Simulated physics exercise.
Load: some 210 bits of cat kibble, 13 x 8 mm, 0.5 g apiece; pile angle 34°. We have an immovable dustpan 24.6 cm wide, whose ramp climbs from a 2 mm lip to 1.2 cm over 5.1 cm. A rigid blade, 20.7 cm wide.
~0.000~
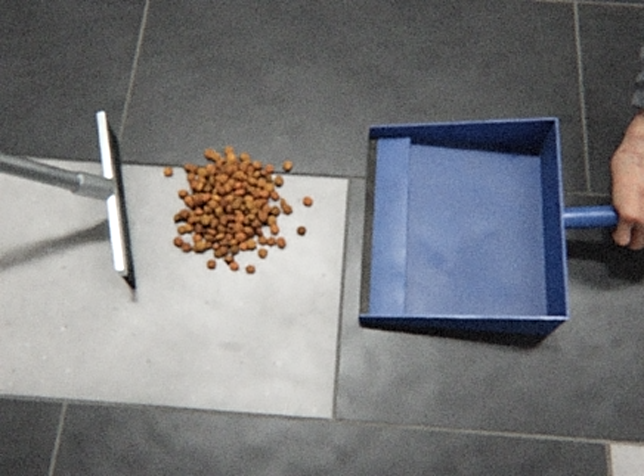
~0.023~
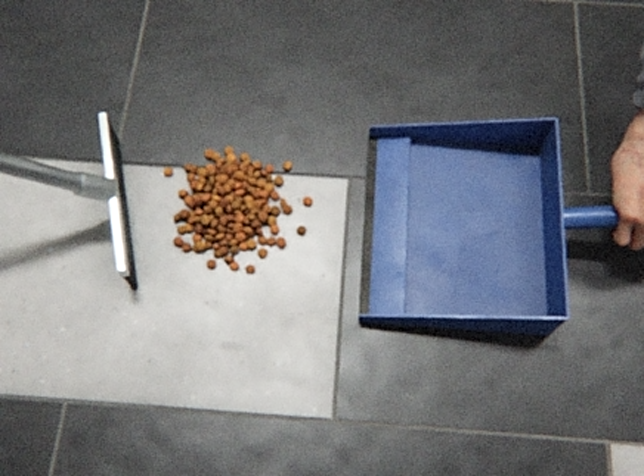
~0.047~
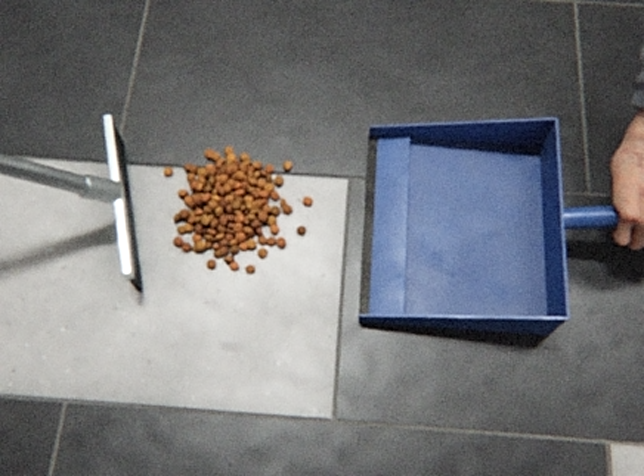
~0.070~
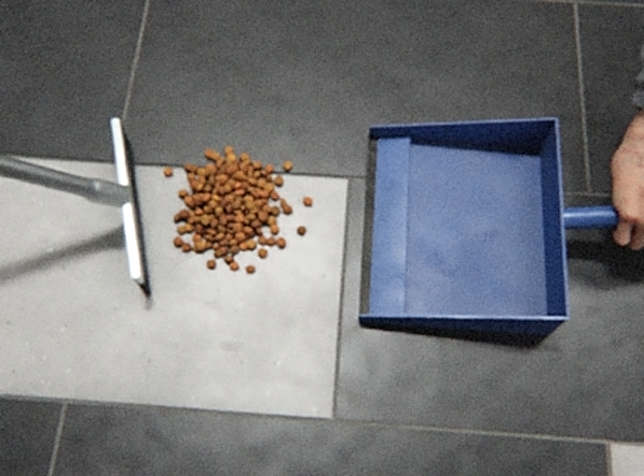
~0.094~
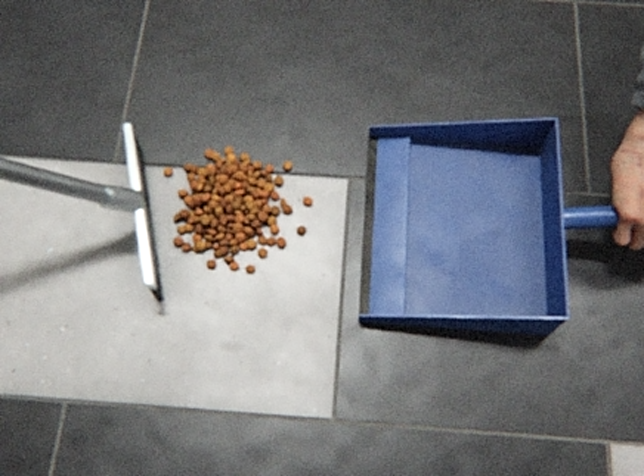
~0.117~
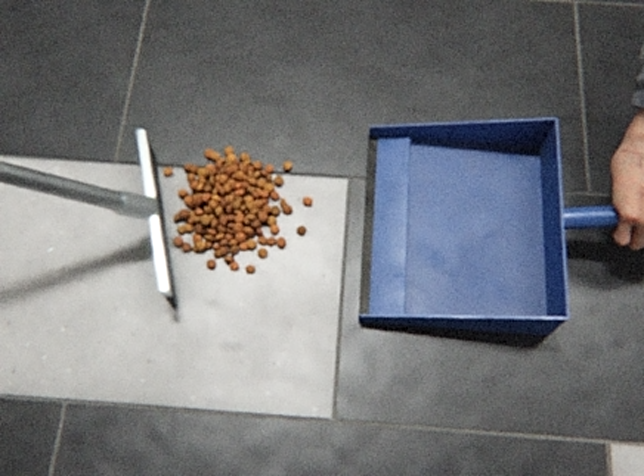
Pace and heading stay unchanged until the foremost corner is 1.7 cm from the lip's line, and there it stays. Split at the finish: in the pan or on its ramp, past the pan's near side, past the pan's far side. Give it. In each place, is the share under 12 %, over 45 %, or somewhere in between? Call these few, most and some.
I would put it this way: Pan few, near side few, far side few.
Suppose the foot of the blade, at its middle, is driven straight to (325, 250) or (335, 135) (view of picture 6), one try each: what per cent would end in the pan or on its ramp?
About 20 % and 30 %.
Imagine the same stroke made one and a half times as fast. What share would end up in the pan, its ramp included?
Roughly 25 in a hundred.
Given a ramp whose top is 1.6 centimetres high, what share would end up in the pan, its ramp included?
I'd expect close to 10 per cent.
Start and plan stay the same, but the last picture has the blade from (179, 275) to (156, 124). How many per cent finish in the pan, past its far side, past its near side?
Split: Pan = 40, far = 10, near = 0.
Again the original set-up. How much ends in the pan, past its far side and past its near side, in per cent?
The pan ends at 10 per cent, the near side at 0 per cent and the far side at 0 per cent.
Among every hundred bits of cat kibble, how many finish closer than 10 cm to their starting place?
That share is some 40 percent.
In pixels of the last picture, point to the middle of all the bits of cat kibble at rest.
Resting centre estimate: Around (329, 208).
After 0.25 s, middle of the blade 14 cm from the lip; 0 % over the lip, far side 0 %, near side 0 %.
Then, at 0.34 s, middle of the blade 7 cm from the lip; 0 % over the lip, far side 0 %, near side 0 %.
Then, at 0.57 s, middle of the blade 5 cm from the lip; 10 % over the lip, far side 0 %, near side 0 %.
By 1.0 s all is still; pan 10 %, near side 0 %, far side 0 %, in front of the lip or behind the blade 90 %.
